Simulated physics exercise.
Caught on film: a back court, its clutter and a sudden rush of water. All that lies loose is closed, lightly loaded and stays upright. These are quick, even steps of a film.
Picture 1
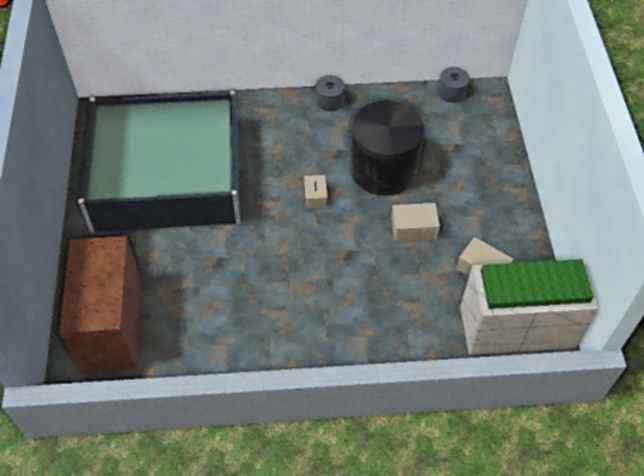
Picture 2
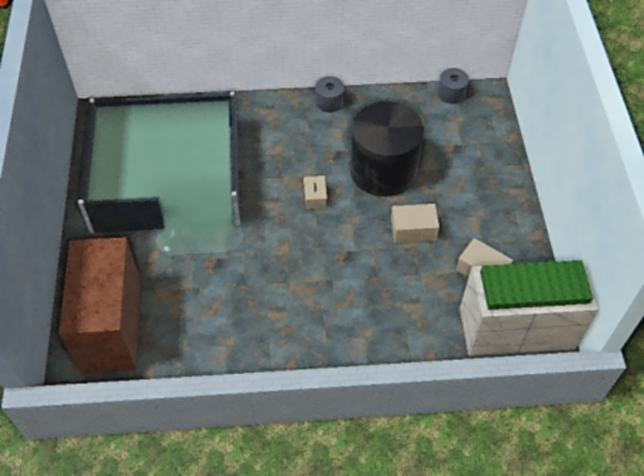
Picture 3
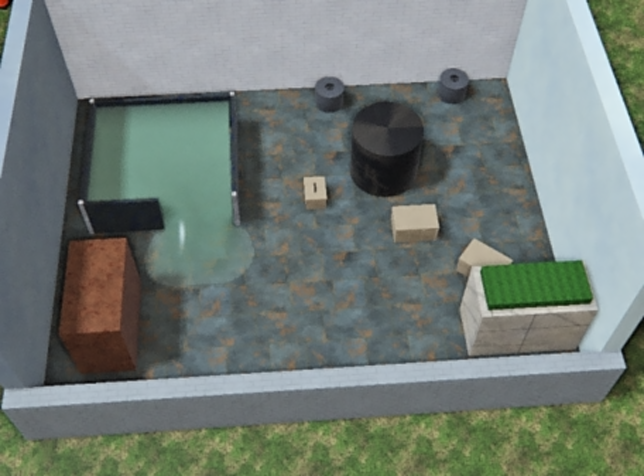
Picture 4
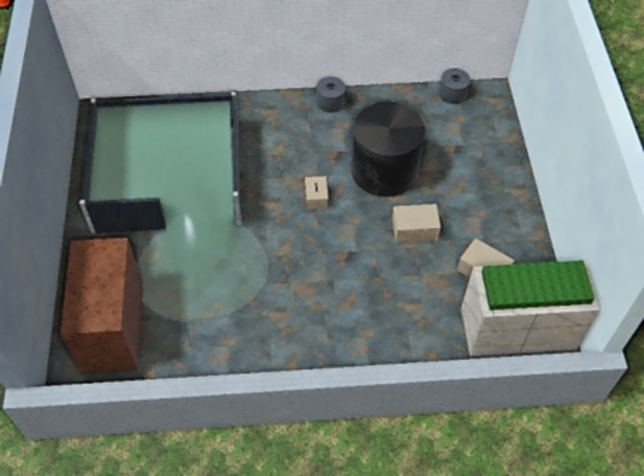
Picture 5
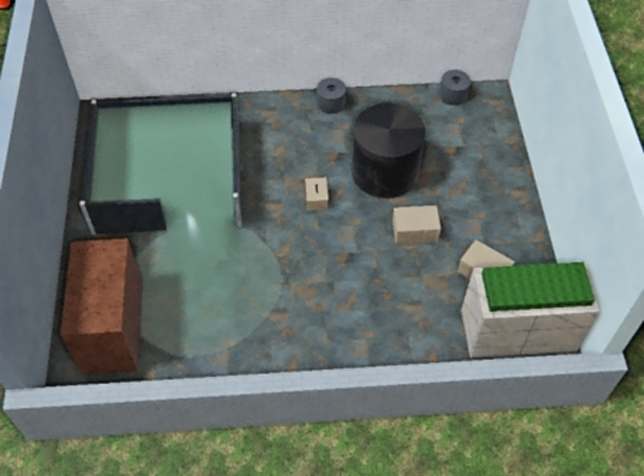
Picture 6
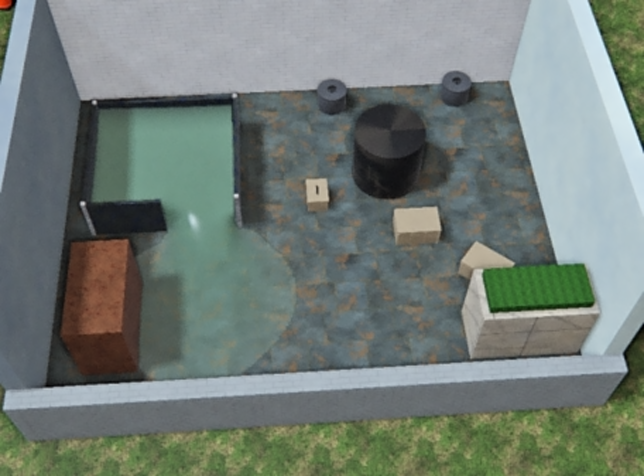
Greenish water poured out through an opening in the front of a dark-walled tank and spread in a widening round sheet across the courtyard floor, reaching the reddish-brown block, while the scattered boxes stayed put.
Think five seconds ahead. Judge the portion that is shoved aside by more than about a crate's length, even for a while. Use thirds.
It is not even a third.
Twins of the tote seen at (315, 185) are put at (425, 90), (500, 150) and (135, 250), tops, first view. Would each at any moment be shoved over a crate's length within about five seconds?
In that order: Under that, never so far, less than that.
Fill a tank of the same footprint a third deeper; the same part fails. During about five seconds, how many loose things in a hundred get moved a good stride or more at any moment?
Close to 20 %.
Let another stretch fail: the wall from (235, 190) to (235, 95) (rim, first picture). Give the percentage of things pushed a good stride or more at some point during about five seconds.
Close to 100 %.
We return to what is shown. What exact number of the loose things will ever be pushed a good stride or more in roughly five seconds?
I count 1.
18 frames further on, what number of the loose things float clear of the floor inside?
0 of them.
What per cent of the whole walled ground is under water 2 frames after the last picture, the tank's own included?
Roughly 25 per cent.
A moment on, 0 of 5 are well off their spots; 0 afloat.
Next, 0 of 5 are well off their spots; 0 afloat.
Later, 0 of 5 are well off their spots; 0 afloat.
In the end, 1 of 5 are well off their spots, and 1 have been at some point; 0 afloat.
